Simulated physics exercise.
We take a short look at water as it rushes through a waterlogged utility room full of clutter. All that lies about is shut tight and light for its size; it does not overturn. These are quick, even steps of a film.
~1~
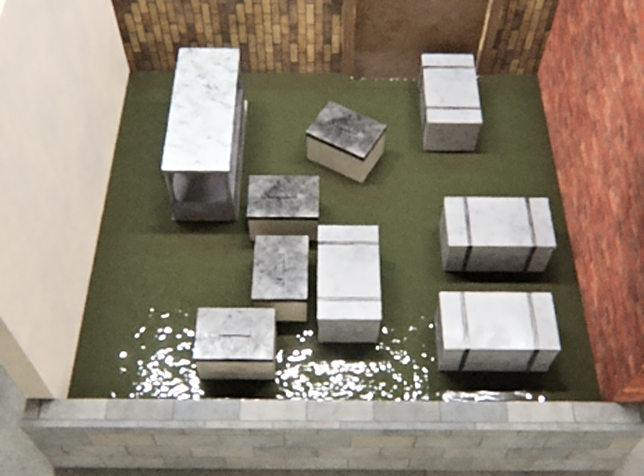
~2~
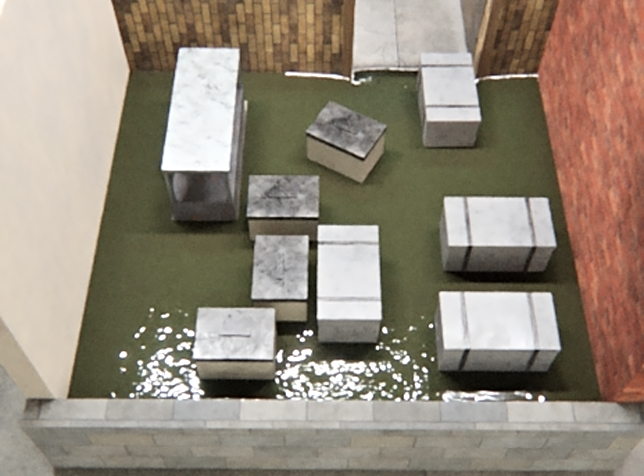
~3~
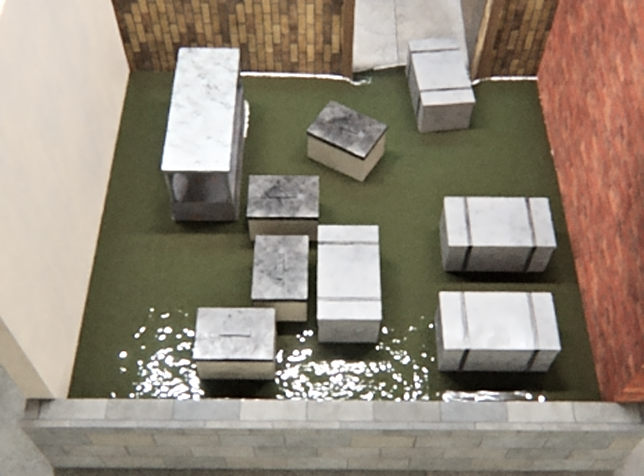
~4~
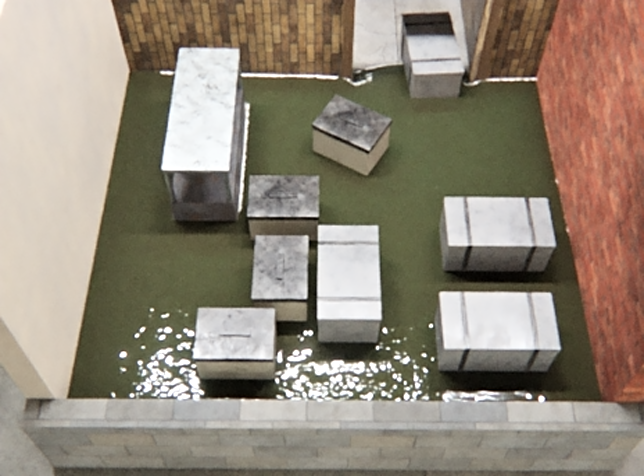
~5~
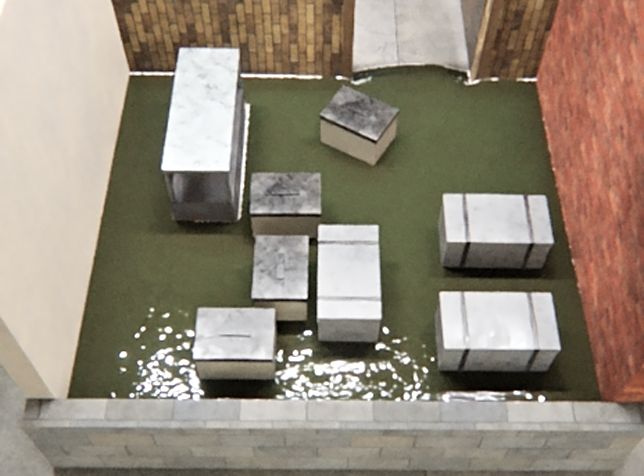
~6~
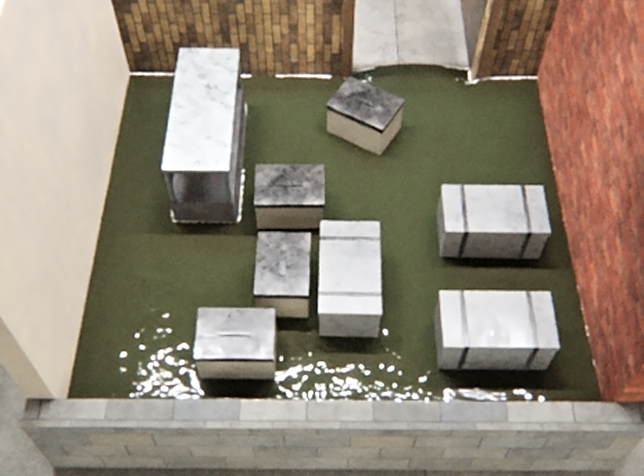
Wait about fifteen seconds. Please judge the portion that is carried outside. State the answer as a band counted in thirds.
Answer: Two thirds or more.
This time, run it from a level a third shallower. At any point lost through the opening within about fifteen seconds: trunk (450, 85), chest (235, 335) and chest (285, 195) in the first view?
The first one ends up outside, the second never escapes, the third ends up outside.
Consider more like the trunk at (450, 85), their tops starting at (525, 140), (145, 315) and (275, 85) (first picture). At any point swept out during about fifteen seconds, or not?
Outcomes in turn are expelled, not expelled, expelled.
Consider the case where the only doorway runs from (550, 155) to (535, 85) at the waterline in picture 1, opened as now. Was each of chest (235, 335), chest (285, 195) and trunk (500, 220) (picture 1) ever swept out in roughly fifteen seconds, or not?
Same order as asked: Never leaves, never leaves, exits.
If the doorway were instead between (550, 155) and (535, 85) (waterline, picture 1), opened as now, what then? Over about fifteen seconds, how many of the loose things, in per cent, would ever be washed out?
That comes to 40 per cent of the things.
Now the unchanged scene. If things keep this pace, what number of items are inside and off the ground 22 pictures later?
That comes out at 4.
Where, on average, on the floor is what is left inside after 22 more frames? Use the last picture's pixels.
What remains is centred near (406, 199).
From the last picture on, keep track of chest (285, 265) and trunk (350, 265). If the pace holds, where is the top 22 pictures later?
(372, 99) and (423, 80), give or take.
A moment on, 1 of 8 are out; 7 afloat.
Next, 2 of 8 are out; 6 afloat.
Later, 4 of 8 are out; 4 afloat.
In the end, 6 of 8 are out; 2 afloat.
